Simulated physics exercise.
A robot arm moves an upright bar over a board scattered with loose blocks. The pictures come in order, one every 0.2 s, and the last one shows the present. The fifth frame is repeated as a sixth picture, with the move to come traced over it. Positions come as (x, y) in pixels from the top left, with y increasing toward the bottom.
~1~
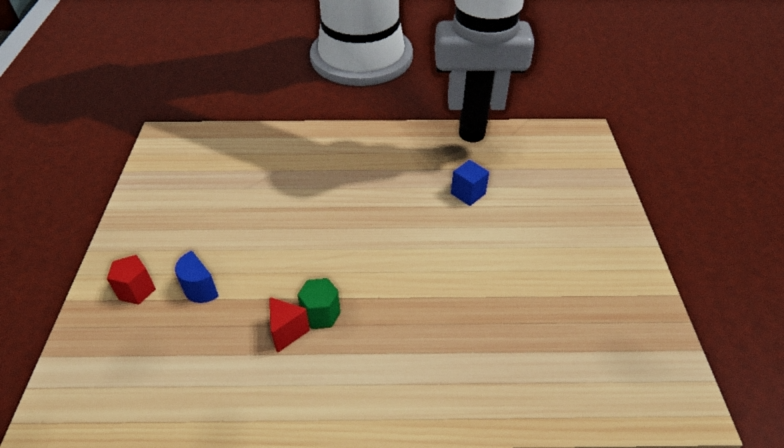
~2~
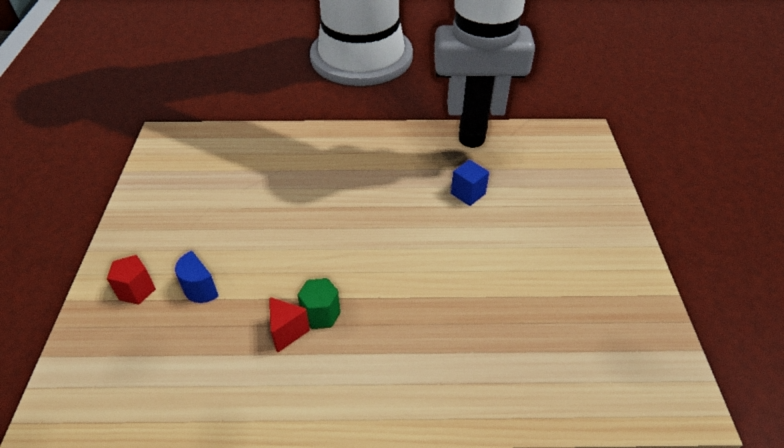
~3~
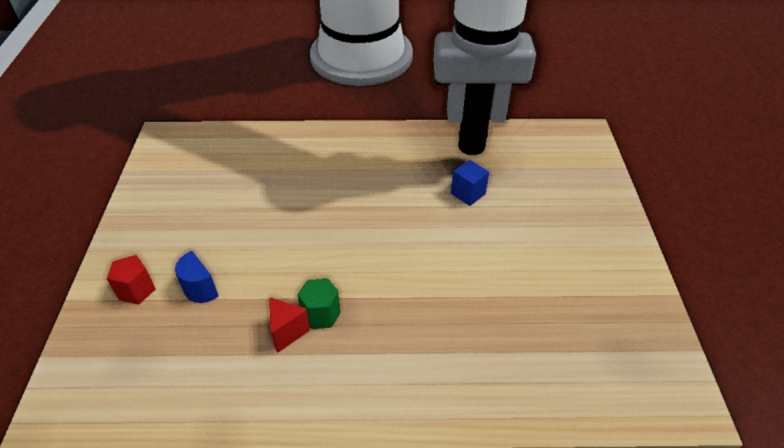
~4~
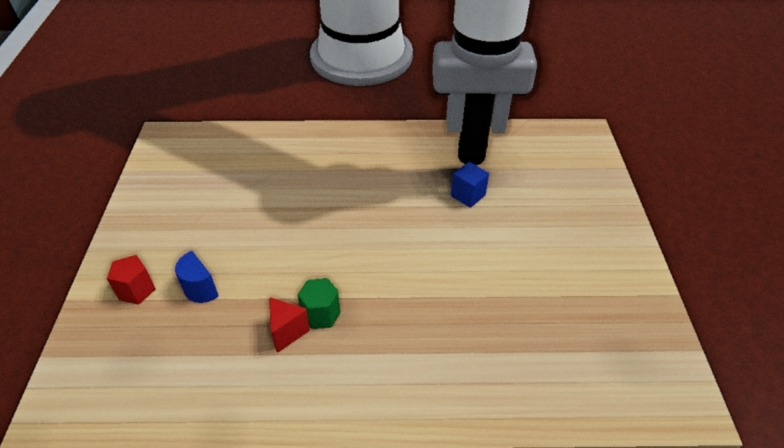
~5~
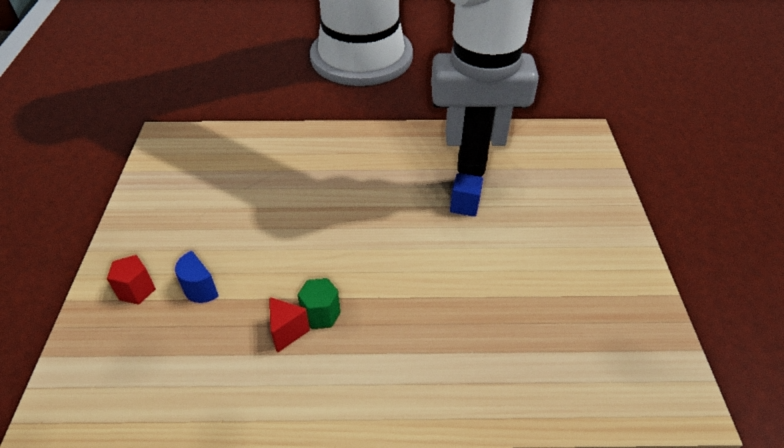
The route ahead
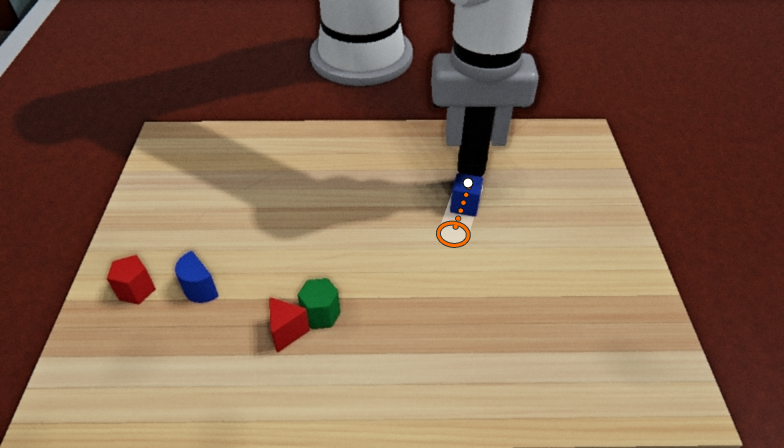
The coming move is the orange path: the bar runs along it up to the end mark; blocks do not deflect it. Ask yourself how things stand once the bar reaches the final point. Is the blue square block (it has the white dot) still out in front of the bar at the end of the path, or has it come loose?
The blue square block stays in front.
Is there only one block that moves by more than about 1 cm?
Yes
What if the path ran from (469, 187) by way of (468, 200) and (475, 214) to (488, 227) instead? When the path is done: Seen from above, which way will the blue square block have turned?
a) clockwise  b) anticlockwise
Correct choice: A.
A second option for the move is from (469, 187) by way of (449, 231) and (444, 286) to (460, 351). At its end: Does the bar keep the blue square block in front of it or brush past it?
The block sits ahead of the bar.
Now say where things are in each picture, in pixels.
The first frame shows bar's lower end (472, 135); blue square block (471, 171).
The second frame shows bar (472, 140); blocks still.
The third frame shows bar (472, 148); blocks still.
The fourth frame shows bar (471, 158); blue square block (471, 173).
The fifth frame shows bar (471, 171); blue square block (468, 183).
Drawn move, in a line from (469, 187) to (453, 234); the dot is on the blue square block.
The first path, step by step. Halfway along, bar (463, 193); blue square block (462, 208).
At the end, bar (455, 218); blue square block (457, 234), turned 15° anticlockwise.
